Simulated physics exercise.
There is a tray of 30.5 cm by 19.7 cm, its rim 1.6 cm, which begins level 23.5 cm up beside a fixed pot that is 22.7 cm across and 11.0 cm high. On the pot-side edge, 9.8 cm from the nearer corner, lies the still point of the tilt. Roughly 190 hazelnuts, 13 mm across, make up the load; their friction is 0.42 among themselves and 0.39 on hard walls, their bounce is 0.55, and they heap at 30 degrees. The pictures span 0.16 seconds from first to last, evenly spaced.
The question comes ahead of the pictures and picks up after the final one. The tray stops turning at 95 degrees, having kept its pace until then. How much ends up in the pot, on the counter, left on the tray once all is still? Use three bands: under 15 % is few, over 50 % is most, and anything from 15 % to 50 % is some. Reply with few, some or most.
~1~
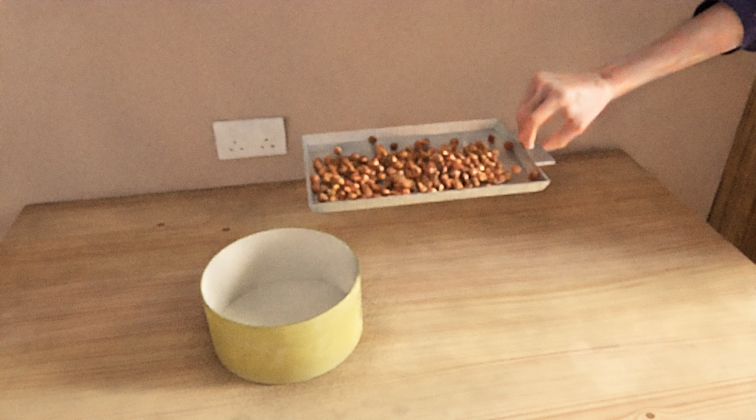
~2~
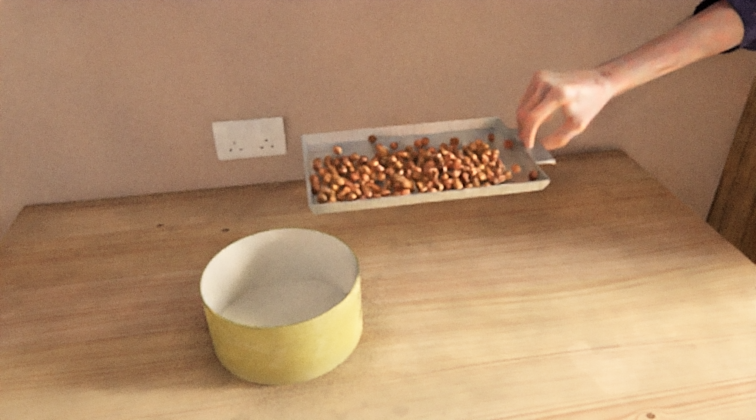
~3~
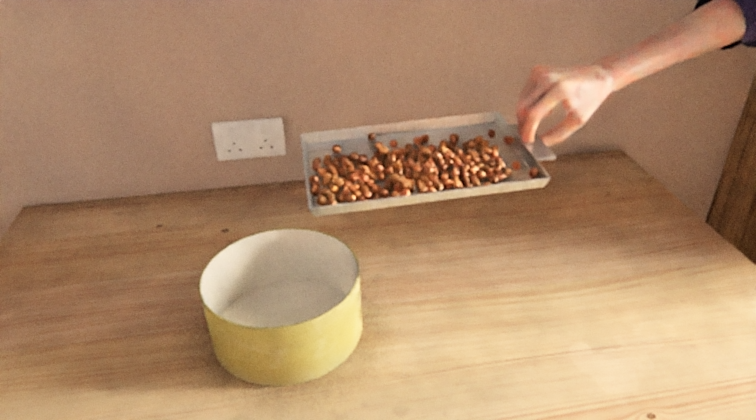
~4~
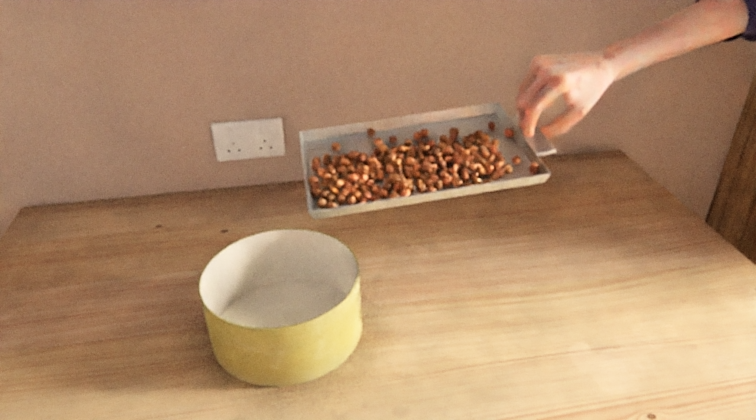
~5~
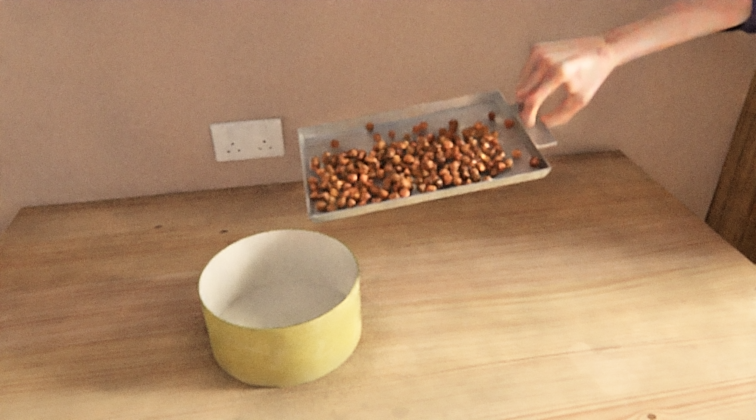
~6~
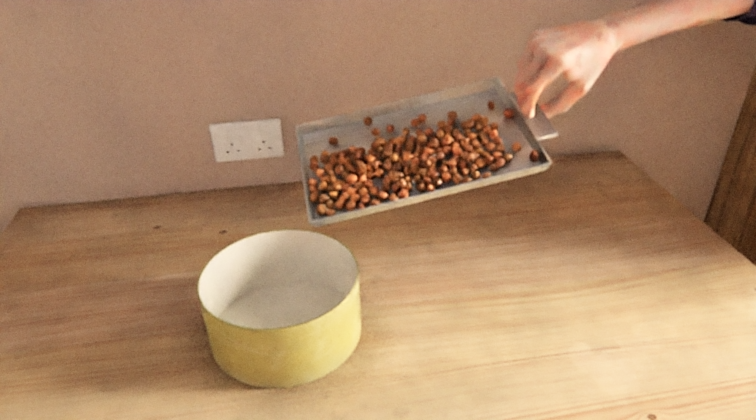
Pot: Most, counter: Some, tray: Few.
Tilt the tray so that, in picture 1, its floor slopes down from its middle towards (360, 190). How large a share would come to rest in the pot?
90 %.
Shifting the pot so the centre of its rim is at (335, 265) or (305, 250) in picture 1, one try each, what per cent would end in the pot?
Try one: ~ 85 %; try two: ~ 55 %.
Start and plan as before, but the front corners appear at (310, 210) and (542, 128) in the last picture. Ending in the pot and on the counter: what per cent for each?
The pot gets 95 and the counter 5.
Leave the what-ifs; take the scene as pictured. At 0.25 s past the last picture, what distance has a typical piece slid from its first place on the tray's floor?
Roughly 3 cm.
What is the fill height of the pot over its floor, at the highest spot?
2.5 cm.
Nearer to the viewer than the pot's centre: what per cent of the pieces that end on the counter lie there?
Near 100 in a hundred.
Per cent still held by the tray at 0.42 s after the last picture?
Roughly 75 per cent.
Then, 0.25 s after the last picture, tilt 56 degrees; the tray holds 100 %, the pot 0 %.
Then, 0.42 s after the last picture, tilt 83 degrees; the tray holds 75 %, the pot 5 %.
Then, 0.71 s after the last picture, tilt 95 degrees; the tray holds 0 %, the pot 60 %.
In the end, pot 65 %, counter 35 %, tray 0 %.
